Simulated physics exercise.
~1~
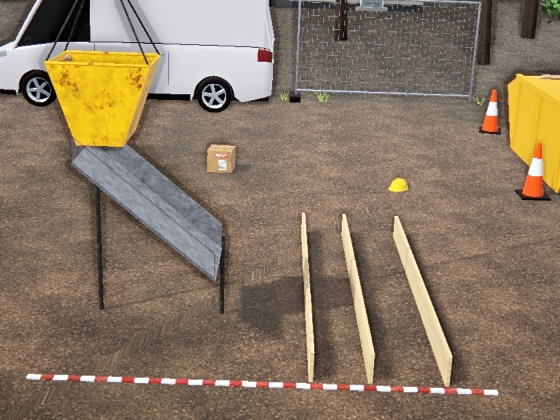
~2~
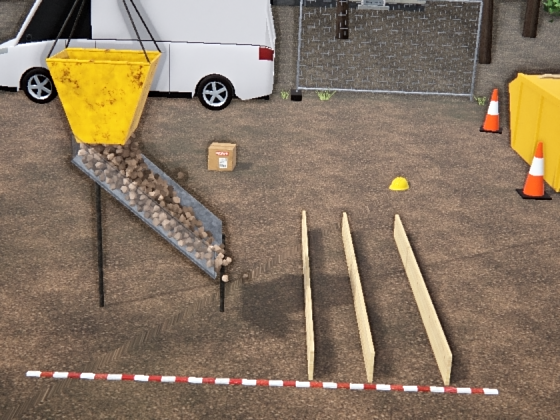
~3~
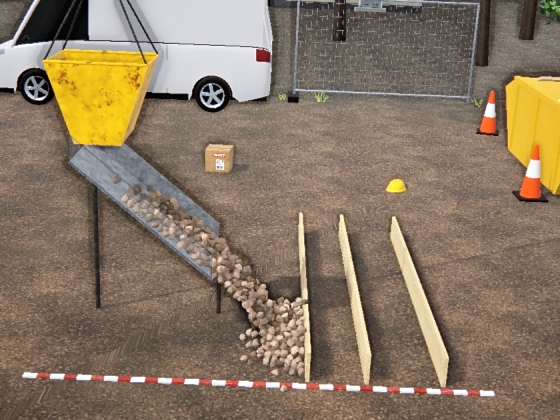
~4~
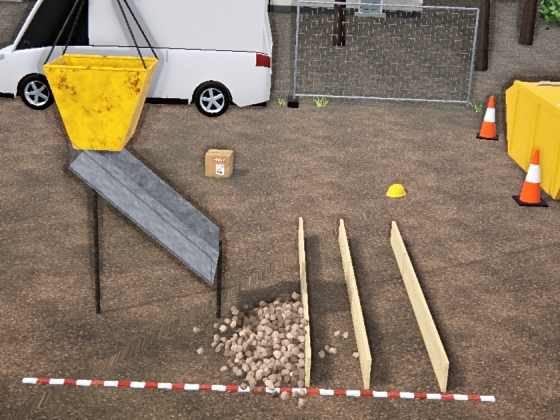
At the start, a yellow hopper hangs above a sloping grey steel chute, with three upright wooden boards standing to the right behind a red and white striped strip. Brownish stones pour out of the bottom of the hopper and spread down the chute, the first ones reaching its lower end. The hopper empties while the stones stream off the chute and heap up against the left side of the first board. Finally the chute is bare, and nearly all the stones lie in a loose pile left of the boards, with only a few in the left bay.
